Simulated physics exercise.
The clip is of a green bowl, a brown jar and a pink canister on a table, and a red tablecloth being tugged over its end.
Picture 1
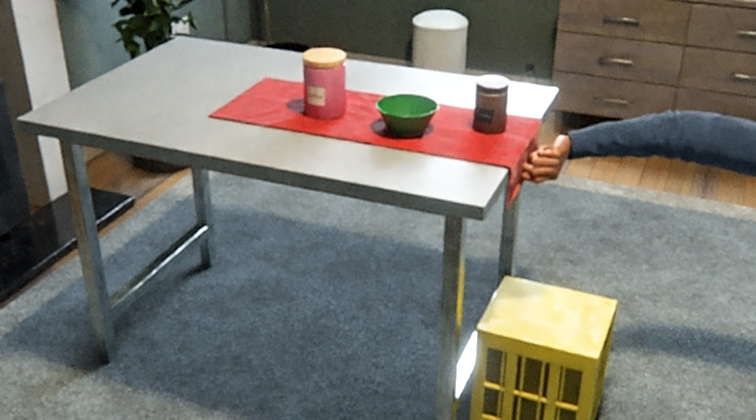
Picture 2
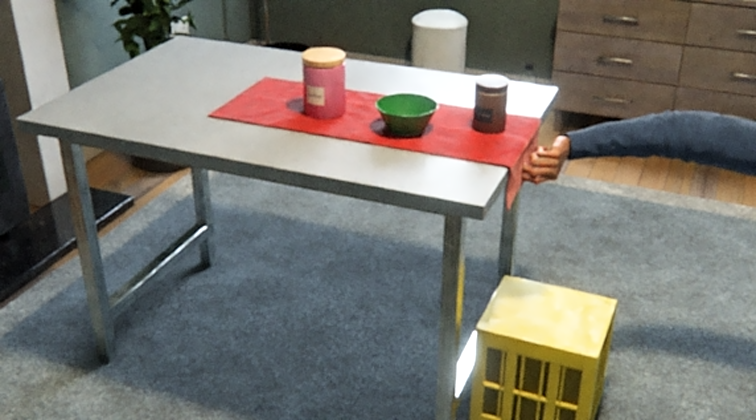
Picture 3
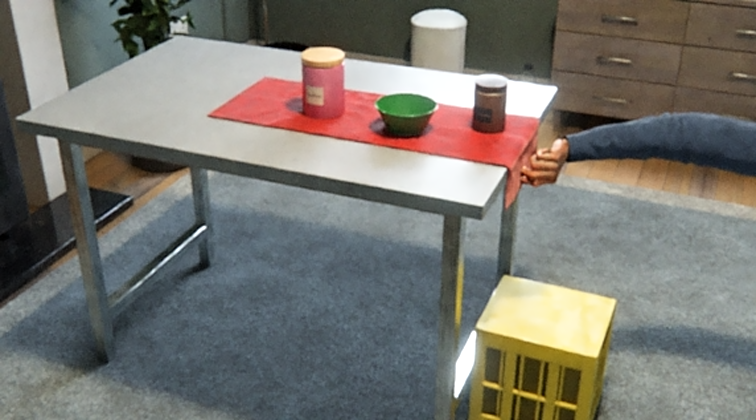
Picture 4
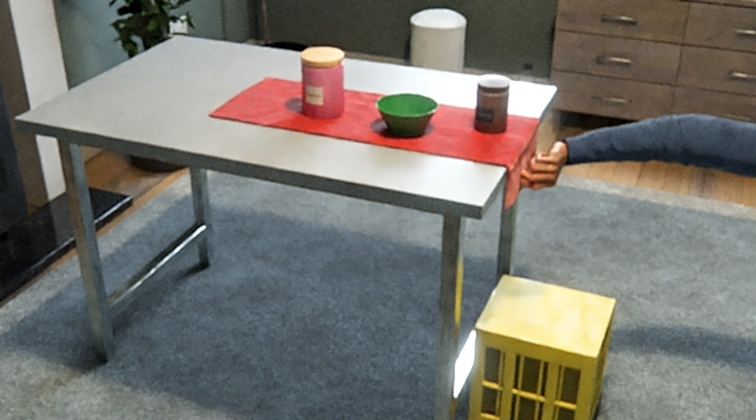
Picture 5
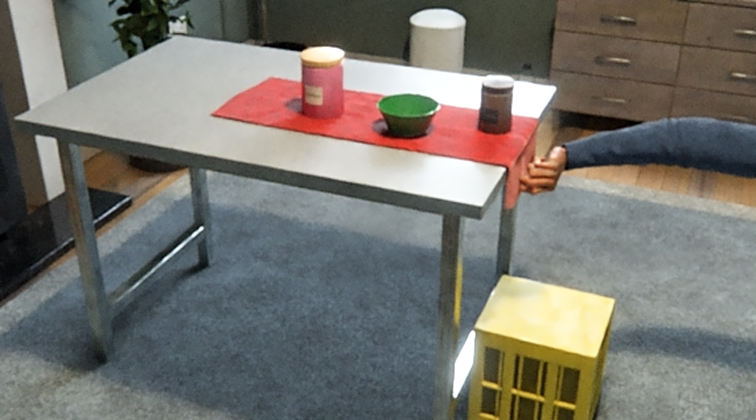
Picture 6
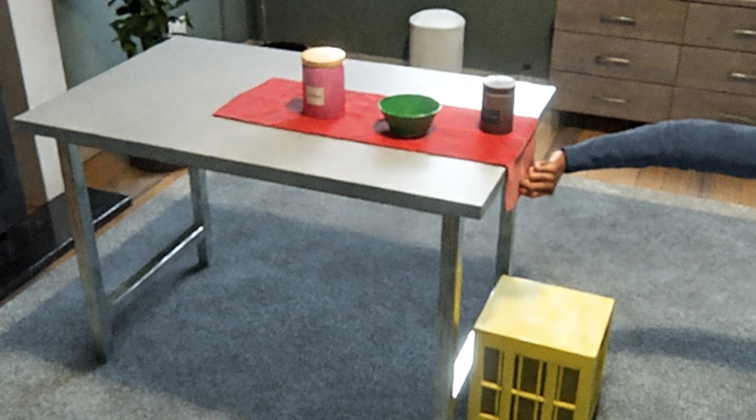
A red tablecloth, gripped by a hand at the table's right end, shifts very slightly to the right and a little farther down over the edge. The brown jar and green bowl on it edge rightward with it, while the pink canister hardly moves and the yellow crate below stays put.
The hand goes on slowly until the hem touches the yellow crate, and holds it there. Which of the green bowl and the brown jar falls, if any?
In the end the green bowl is carried off the end and the brown jar falls off.
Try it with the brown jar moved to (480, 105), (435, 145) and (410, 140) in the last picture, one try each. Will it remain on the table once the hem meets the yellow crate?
First, it drops; second, it stays on; third, it is safe.
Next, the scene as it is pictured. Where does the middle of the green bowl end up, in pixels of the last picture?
Near (638, 307).
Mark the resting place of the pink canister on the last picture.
Near (450, 102).
Then, 0.36 s after the last picture, hem going down; bowl carried along near (437, 121); jar carried along near (528, 110).
Then, 1.12 s after the last picture, hem going down; bowl carried along near (481, 128); jar down below.
Then, 1.78 s after the last picture, hem going down; bowl tipping at the edge near (545, 105); jar down below.
At rest, hem on the crate; bowl down below near (638, 307); jar down below. The green bowl falls off and the brown jar goes over the edge.
